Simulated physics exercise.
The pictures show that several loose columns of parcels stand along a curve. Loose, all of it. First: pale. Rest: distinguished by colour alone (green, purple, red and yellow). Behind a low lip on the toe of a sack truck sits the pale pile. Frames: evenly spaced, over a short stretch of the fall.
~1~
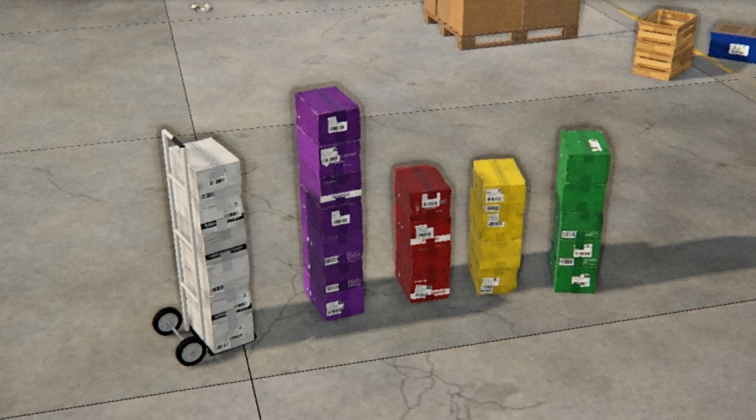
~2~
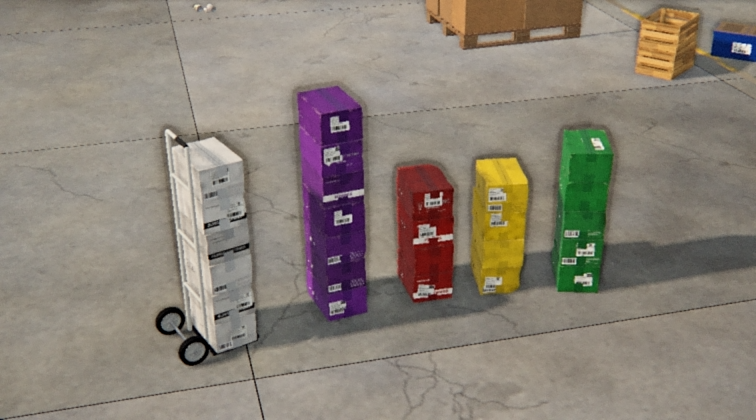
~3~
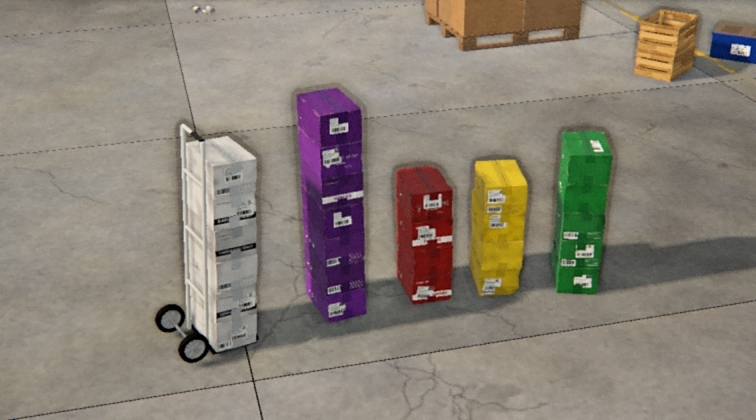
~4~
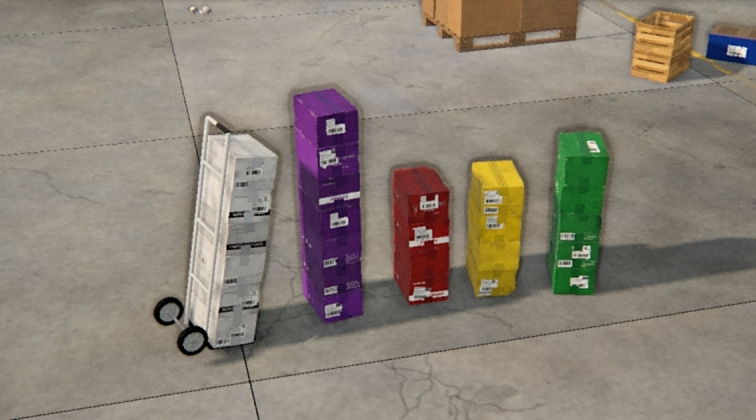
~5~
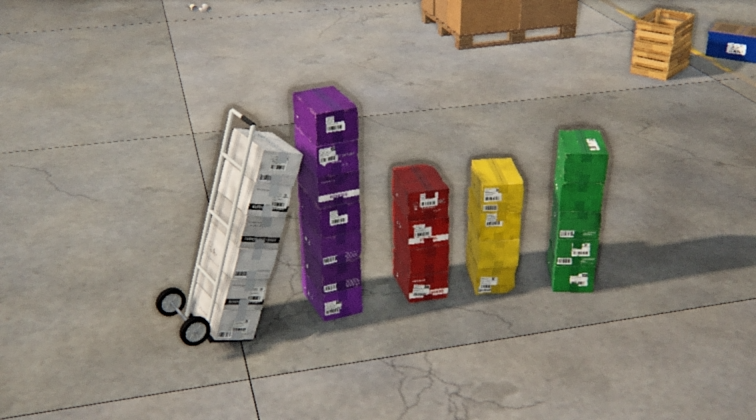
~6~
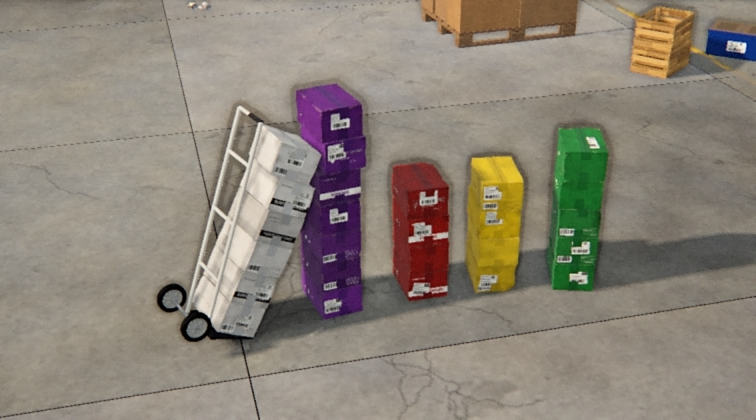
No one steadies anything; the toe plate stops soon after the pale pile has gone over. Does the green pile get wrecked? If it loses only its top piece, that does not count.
Yes.
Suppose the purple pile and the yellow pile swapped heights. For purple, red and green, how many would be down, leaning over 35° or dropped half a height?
Once things settle, you'd count purple 0, red 0, green 0 down.
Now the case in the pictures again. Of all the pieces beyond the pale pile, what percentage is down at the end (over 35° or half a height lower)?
Estimate: Close to 100 % of the pieces.
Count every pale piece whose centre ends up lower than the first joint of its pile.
The number is 2.
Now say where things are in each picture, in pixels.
In the first picture (each place is the centre of the face we see best), truck frame (188, 192) level; top green parcel (588, 169); top purple parcel (340, 127); the others all in place.
The second picture shows truck frame (191, 191) level; top green parcel (590, 169).
The third picture shows truck frame (203, 186) rocked barely, top of the pale pile leaning barely; top green parcel (590, 170); the others all in place.
The fourth picture shows truck frame (223, 178) rocked a little, top of the pale pile leaning a little; top green parcel (586, 171); the others all in place.
The fifth picture shows truck frame (243, 170) rocked clearly, top of the pale pile leaning clearly; top green parcel (586, 169); the others all in place.
The sixth picture shows truck frame (250, 167) rocked clearly, top of the pale pile leaning clearly; top green parcel (585, 167); top purple parcel (342, 124) moved a little; 2 have shifted.
Just after the last frame, 6 of the pale pile down; none of the 5 green parcels down (0 of 20 in all colours); top green parcel unmoved; top purple parcel tilted clearly.
A moment on, 6 of the pale pile down; none of the 5 green parcels down (6 of 20 in all colours); top green parcel unmoved; top purple parcel tilted steeply, some two heights lower.
Further on, 6 of the pale pile down; 5 of the 5 green parcels down (20 of 20 in all colours); top green parcel tilted steeply, some two heights lower; top purple parcel on its side.
When it is over, 6 of the pale pile down; 5 of the 5 green parcels down (20 of 20 in all colours); top green parcel upside down; top purple parcel on its side. In pixels of the last frame, middles, top purple parcel near (591, 204).
